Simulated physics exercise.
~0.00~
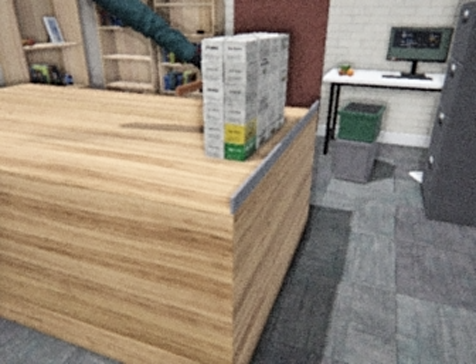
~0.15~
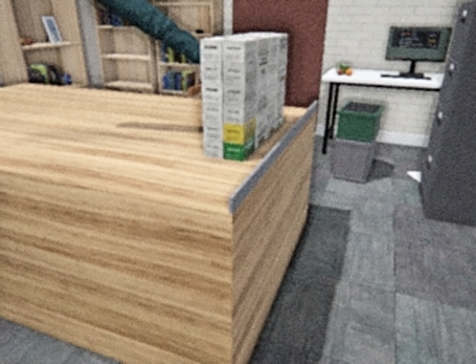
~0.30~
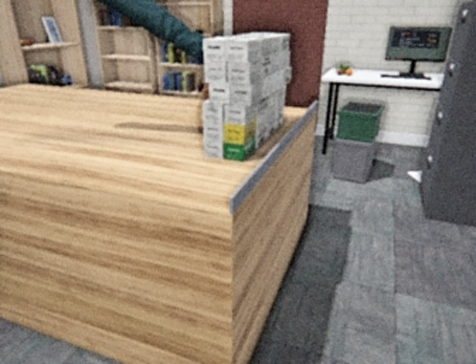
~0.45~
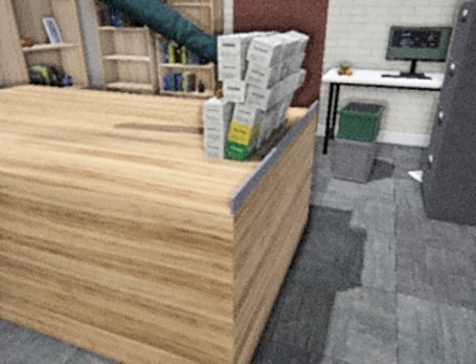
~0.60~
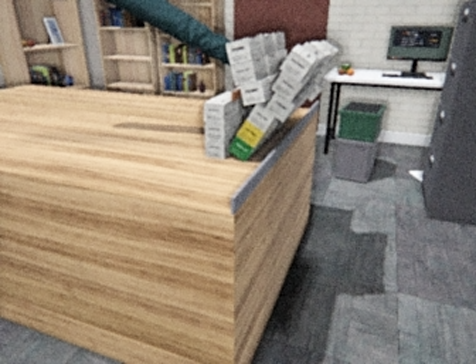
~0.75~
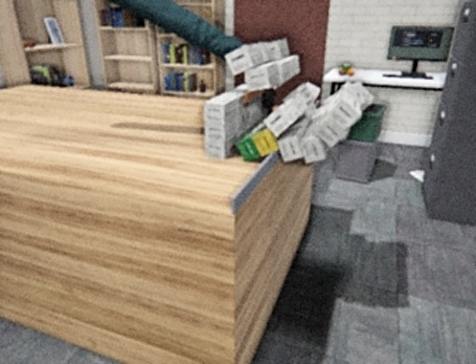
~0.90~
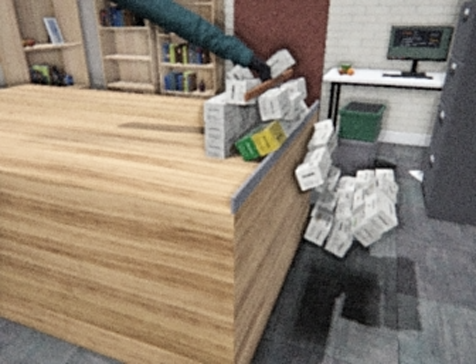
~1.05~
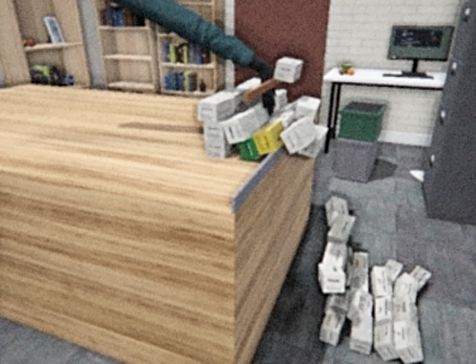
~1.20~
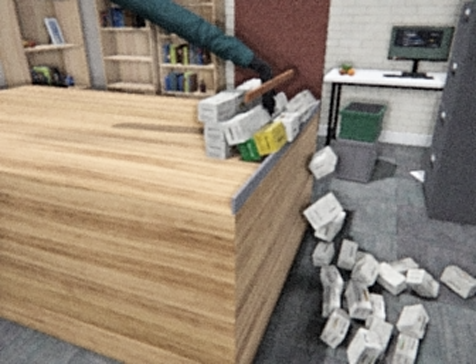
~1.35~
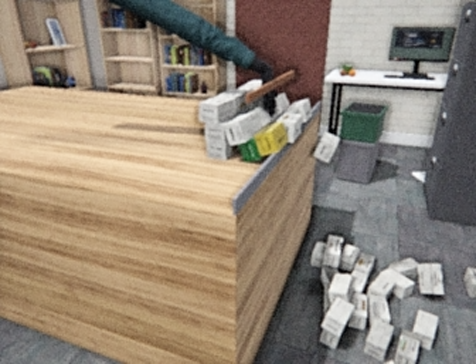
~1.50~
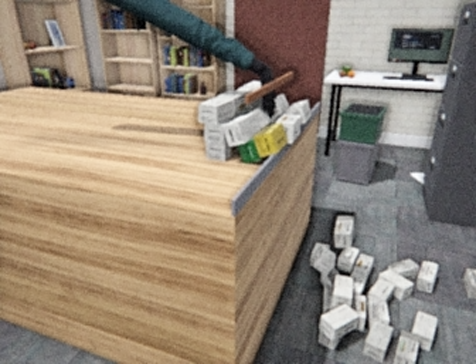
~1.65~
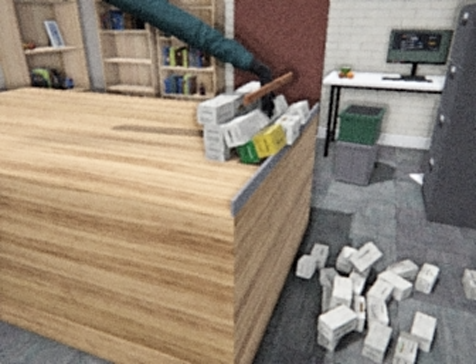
A dark green arm pushed a strip of wood into a neat stack of small white boxes on a wooden counter, tipping it rightward until many spilled over the edge and scattered across the floor, while others, including green and yellow ones, stayed slumped on top.
